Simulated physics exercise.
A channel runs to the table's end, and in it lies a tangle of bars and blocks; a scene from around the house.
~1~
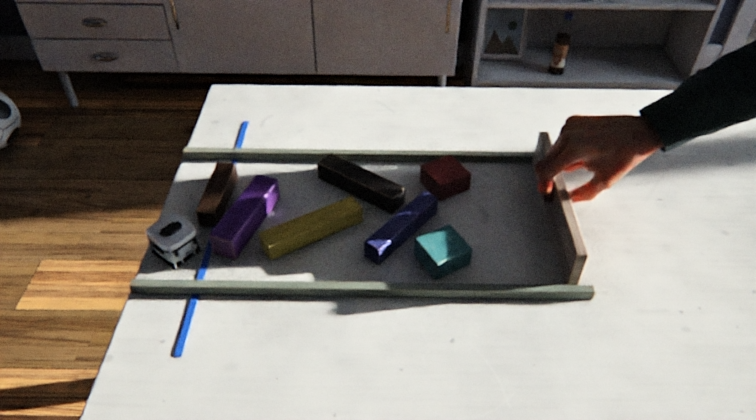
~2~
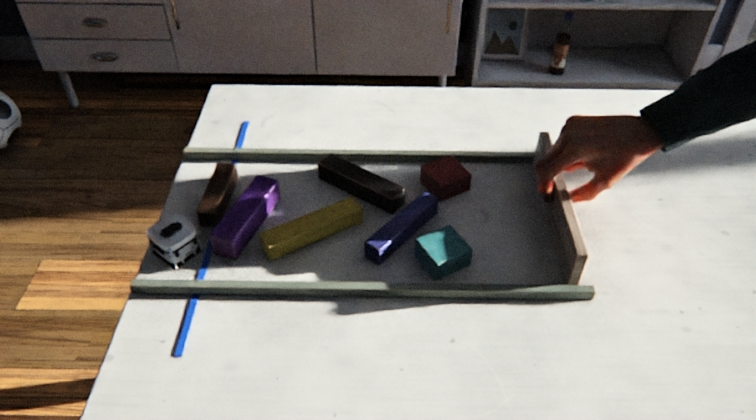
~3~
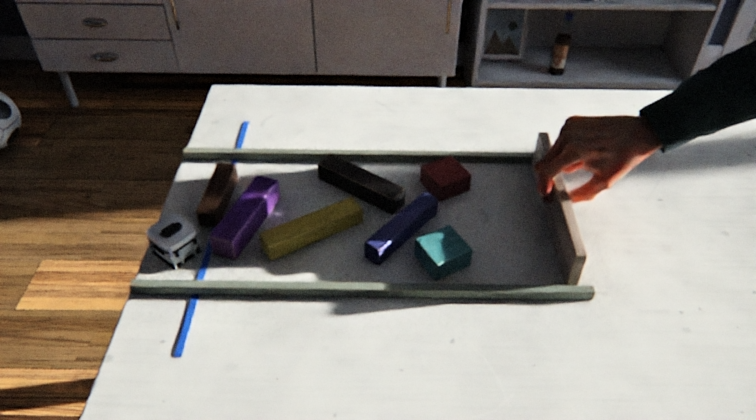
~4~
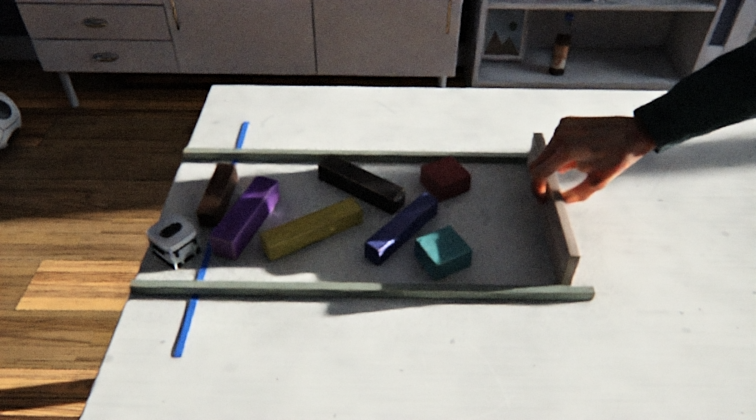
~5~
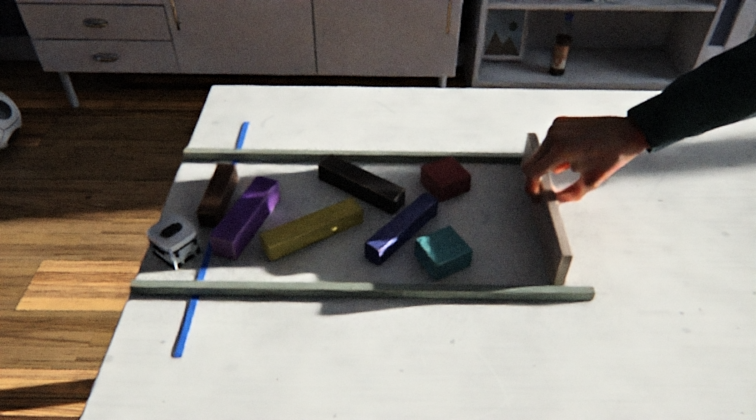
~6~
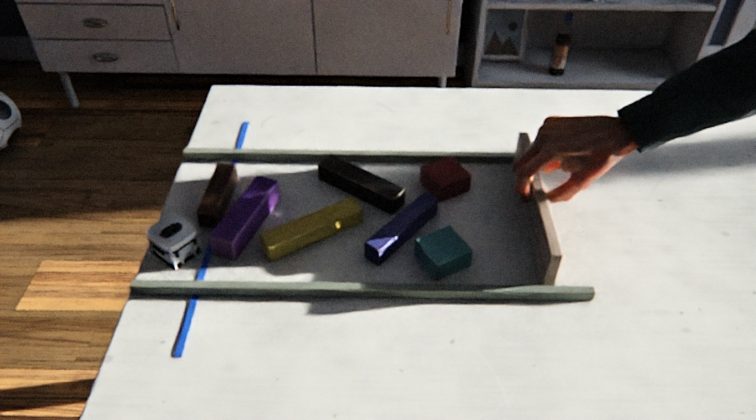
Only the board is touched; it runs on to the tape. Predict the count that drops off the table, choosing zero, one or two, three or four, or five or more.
The count that drops off is three or four.
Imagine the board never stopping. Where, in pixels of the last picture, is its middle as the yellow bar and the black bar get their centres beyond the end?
Its middle is about (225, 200) and about (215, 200).
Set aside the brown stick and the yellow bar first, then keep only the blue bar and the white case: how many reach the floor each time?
The first removal gives 2, the second gives 2.
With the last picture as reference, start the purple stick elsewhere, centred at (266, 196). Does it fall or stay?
Then it tumbles off.
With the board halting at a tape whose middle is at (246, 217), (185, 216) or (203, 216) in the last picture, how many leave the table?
Going through each try, you'd get 2, 6 and 5.
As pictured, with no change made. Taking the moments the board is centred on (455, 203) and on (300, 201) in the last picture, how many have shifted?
By the first moment it's 2, by the second it's 8.
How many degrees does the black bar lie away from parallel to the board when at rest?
Somewhere near 50 degrees, I'd say.
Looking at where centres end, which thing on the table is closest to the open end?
It's the black bar.
Soon after, none off yet; white case at rest near (174, 241); brown stick at rest near (218, 194); purple stick at rest near (247, 216).
Then, none off yet; white case moved a little near (160, 238); brown stick moving near (213, 193); purple stick moved a little near (231, 215).
At rest, the number that fall off is three or four; fallen, yellow bar, purple stick, brown stick and white case.
